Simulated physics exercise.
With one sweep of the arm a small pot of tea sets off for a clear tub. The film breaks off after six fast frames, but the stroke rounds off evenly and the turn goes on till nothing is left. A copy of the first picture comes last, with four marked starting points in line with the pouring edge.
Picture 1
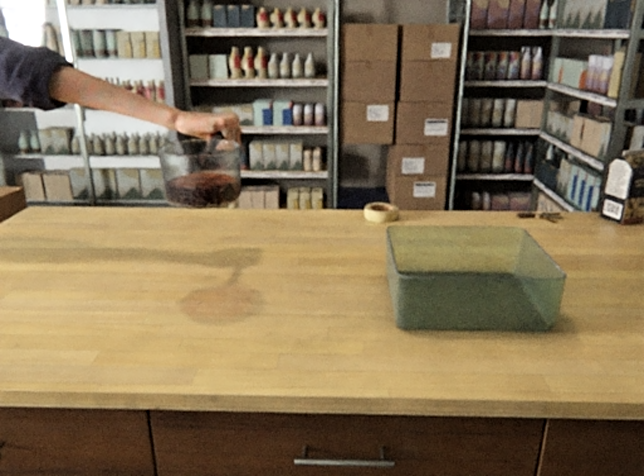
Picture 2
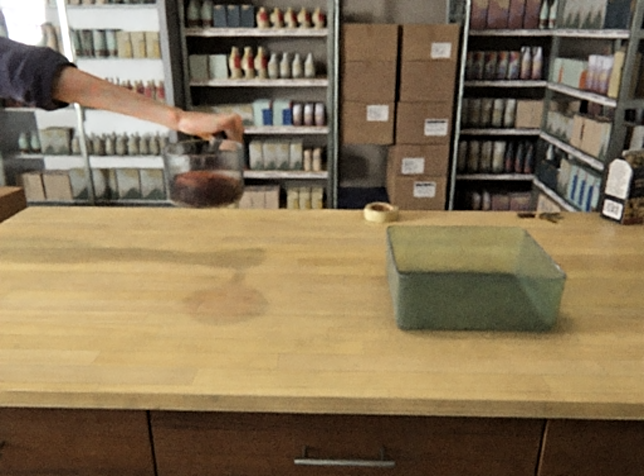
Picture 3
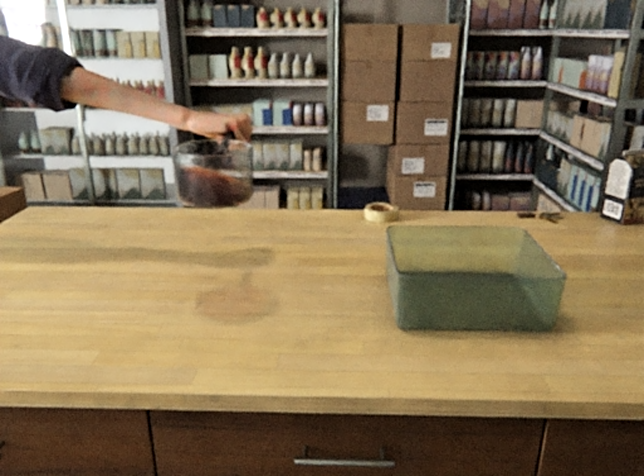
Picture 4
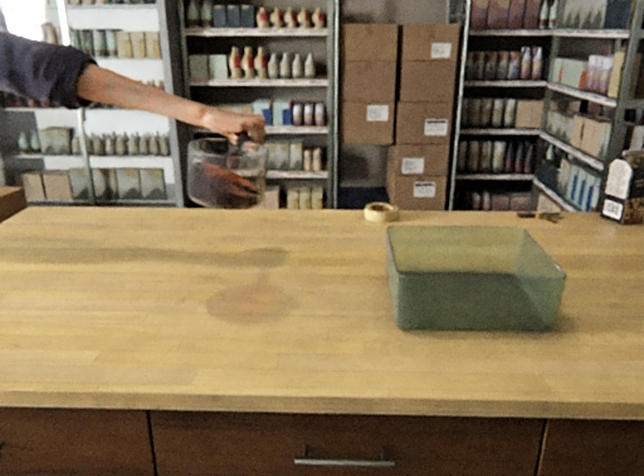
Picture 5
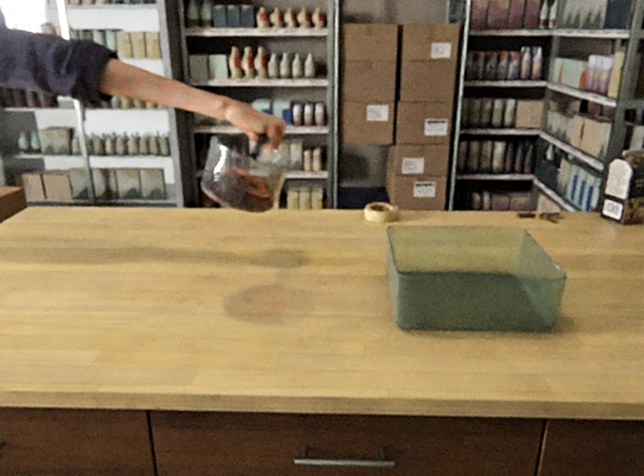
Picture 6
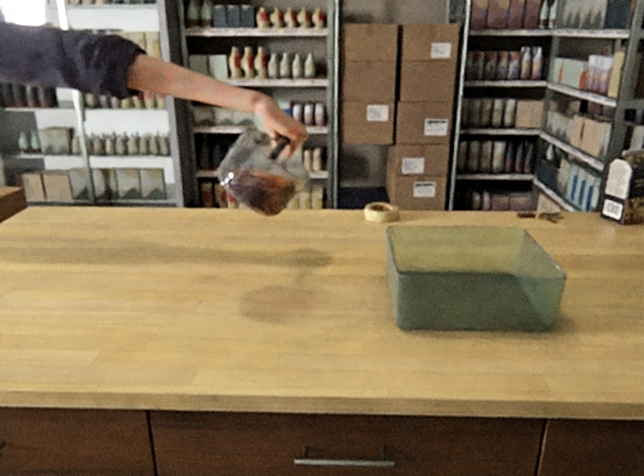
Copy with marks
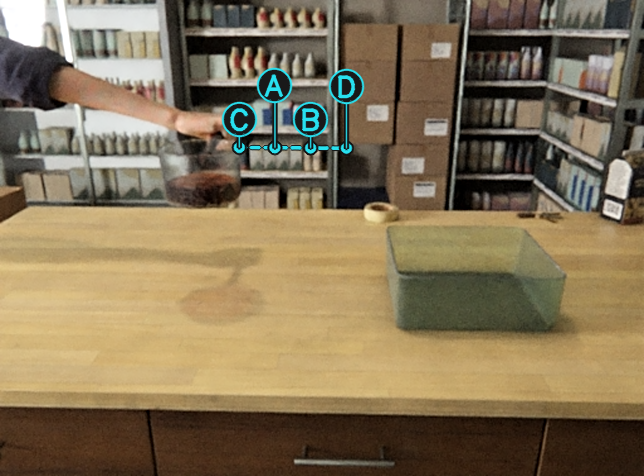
To begin with, a hand at the left holds a clear pot of reddish-brown tea upright above a wooden counter, with an empty-looking greenish clear tub standing to the right. The arm moves the pot slowly rightward, then tilts it increasingly toward the tub, the liquid still inside.
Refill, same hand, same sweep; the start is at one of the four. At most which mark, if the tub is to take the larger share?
A.
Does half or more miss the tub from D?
No.
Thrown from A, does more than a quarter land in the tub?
Yes.
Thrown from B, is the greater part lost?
No, not at all.
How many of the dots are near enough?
Three of the four.
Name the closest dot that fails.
Dot C.
On the marked copy, A at (274, 147); B at (310, 147); C at (239, 147); D at (346, 148).
With A, about 66 % lands in the tub, 24 % falls short and 10 % goes beside or beyond.
With B, about 86 % lands in the tub, 3 % falls short and 11 % goes beside or beyond.
With C, about 24 % lands in the tub, 73 % falls short and 3 % goes beside or beyond.
With D, about 90 % lands in the tub, 4 % falls short and 6 % goes beside or beyond.
